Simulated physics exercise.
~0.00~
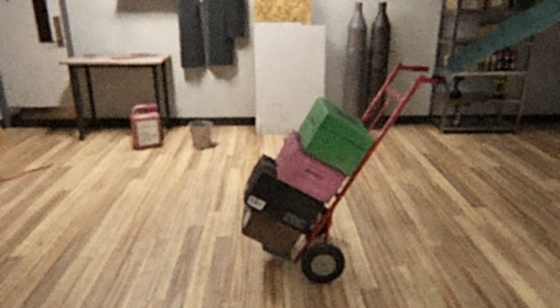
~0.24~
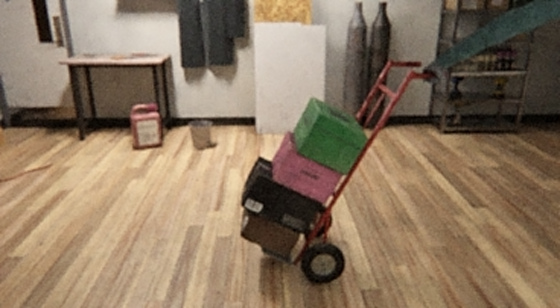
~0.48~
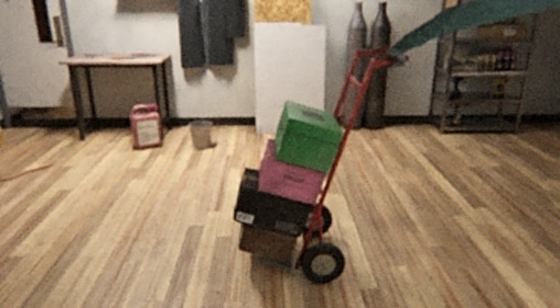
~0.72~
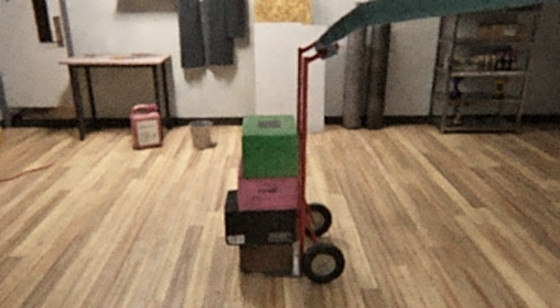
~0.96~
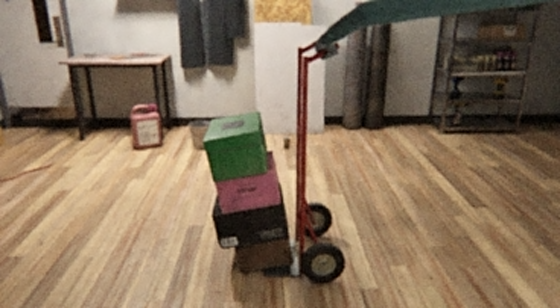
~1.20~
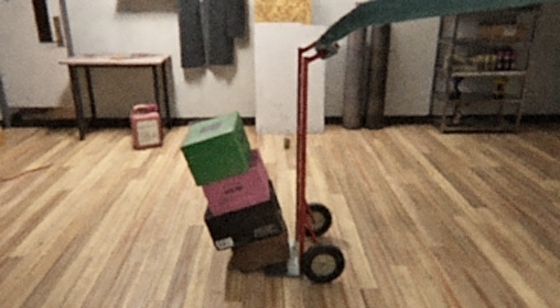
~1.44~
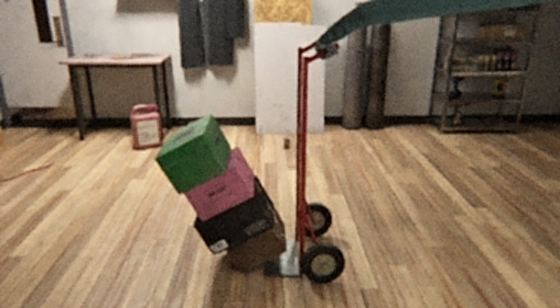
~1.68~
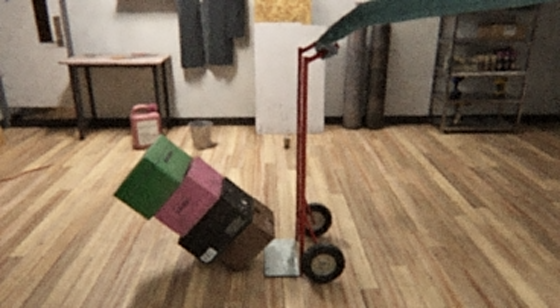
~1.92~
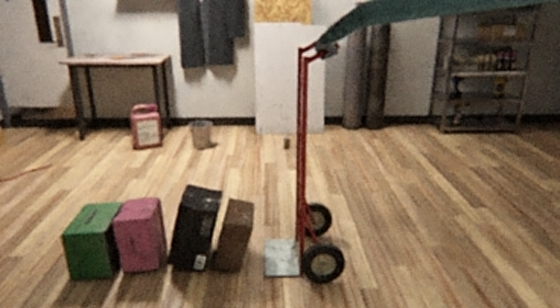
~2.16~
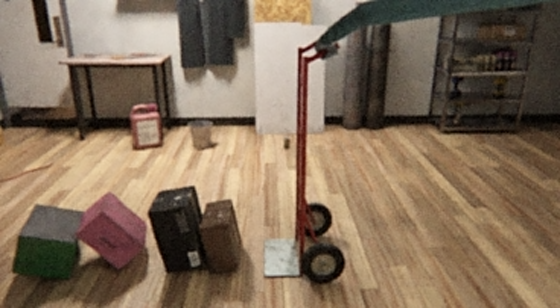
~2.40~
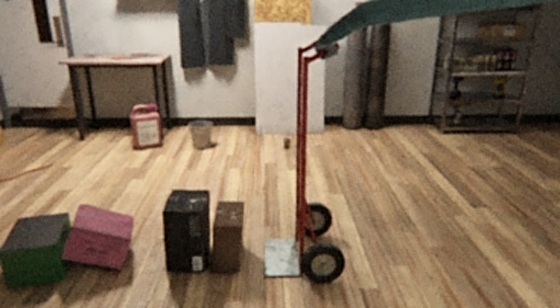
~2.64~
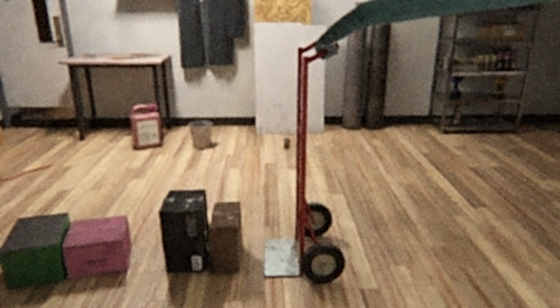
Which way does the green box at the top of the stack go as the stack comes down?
The green box moves to the left, tipping over with the stack and ending on the floor at the far left.
In a workshop, a hand truck swings upright and four boxes topple left onto the floor.
